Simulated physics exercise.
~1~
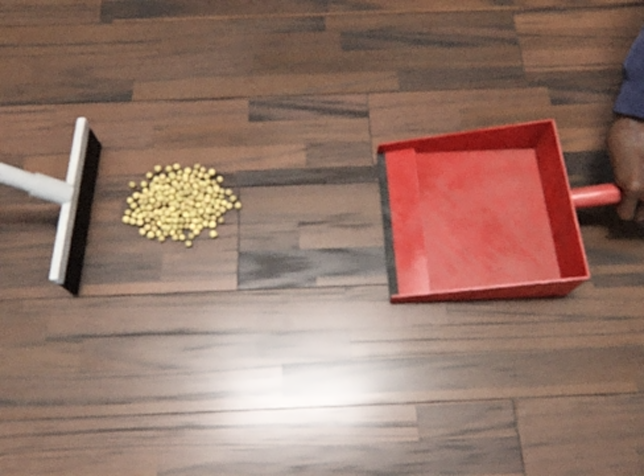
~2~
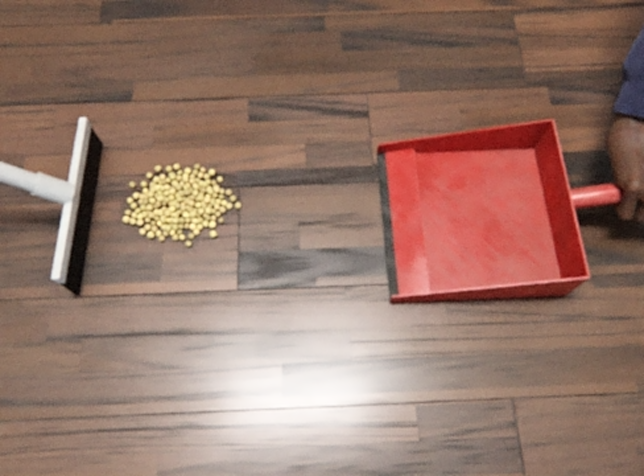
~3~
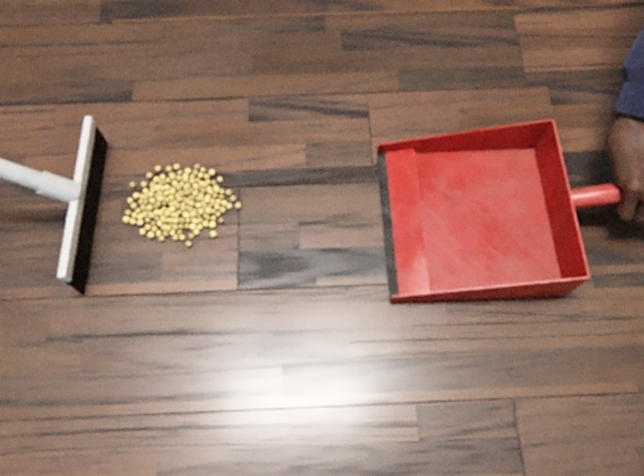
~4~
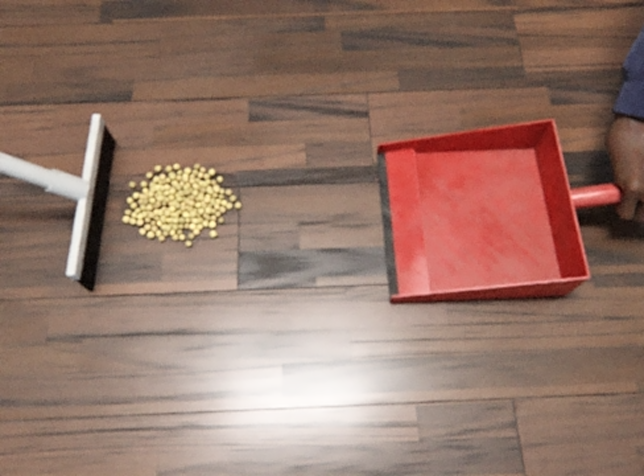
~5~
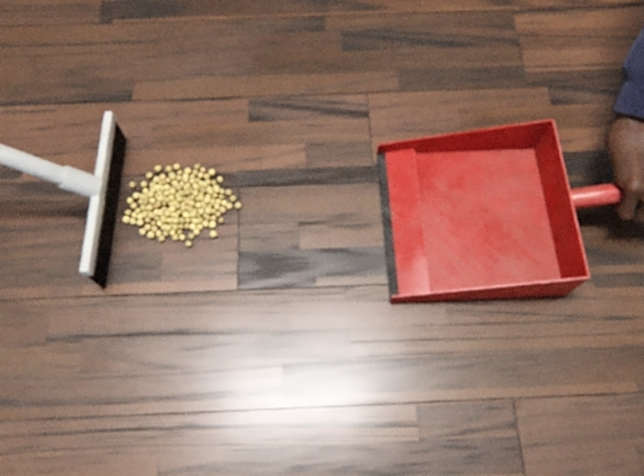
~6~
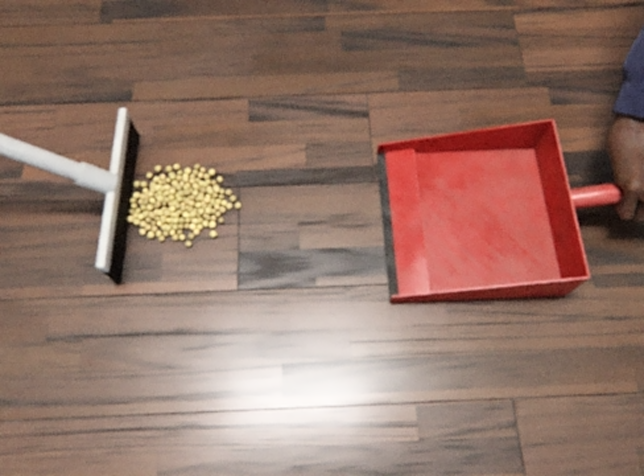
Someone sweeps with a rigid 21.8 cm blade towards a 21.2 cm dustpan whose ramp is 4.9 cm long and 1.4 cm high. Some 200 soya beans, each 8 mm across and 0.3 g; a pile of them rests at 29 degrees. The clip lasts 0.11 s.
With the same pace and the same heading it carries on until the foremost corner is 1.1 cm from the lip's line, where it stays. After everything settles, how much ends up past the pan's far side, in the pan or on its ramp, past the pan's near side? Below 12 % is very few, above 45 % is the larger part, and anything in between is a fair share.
Past the pan's far side: A fair share, in the pan or on its ramp: A fair share, past the pan's near side: Very few.
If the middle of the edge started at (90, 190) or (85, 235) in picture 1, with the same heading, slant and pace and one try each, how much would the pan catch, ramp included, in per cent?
About 15 and 35 per cent.
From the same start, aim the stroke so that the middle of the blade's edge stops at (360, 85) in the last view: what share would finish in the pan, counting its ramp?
Roughly 0 percent.
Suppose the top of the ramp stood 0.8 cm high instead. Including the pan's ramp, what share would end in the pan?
In that case roughly 30 percent.
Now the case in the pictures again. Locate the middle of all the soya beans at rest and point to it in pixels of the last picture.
Centre at rest: Approx. (394, 181) px.
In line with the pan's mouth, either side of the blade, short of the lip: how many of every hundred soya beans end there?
I'd say close to 30 per cent of them.
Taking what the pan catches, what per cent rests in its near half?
Roughly 10 in a hundred.
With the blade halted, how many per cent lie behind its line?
0 %.
Then, 0.20 s after the last picture, middle of the blade 17 cm from the lip; 0 % over the lip, far side 15 %, near side 0 %.
Then, 0.33 s after the last picture, middle of the blade 6 cm from the lip; 0 % over the lip, far side 30 %, near side 5 %.
Then, 0.58 s after the last picture, middle of the blade 2 cm from the lip; 35 % over the lip, far side 30 %, near side 10 %.
In the end, far side 30 %, pan 30 %, near side 10 %, in front of the lip or behind the blade 30 %.
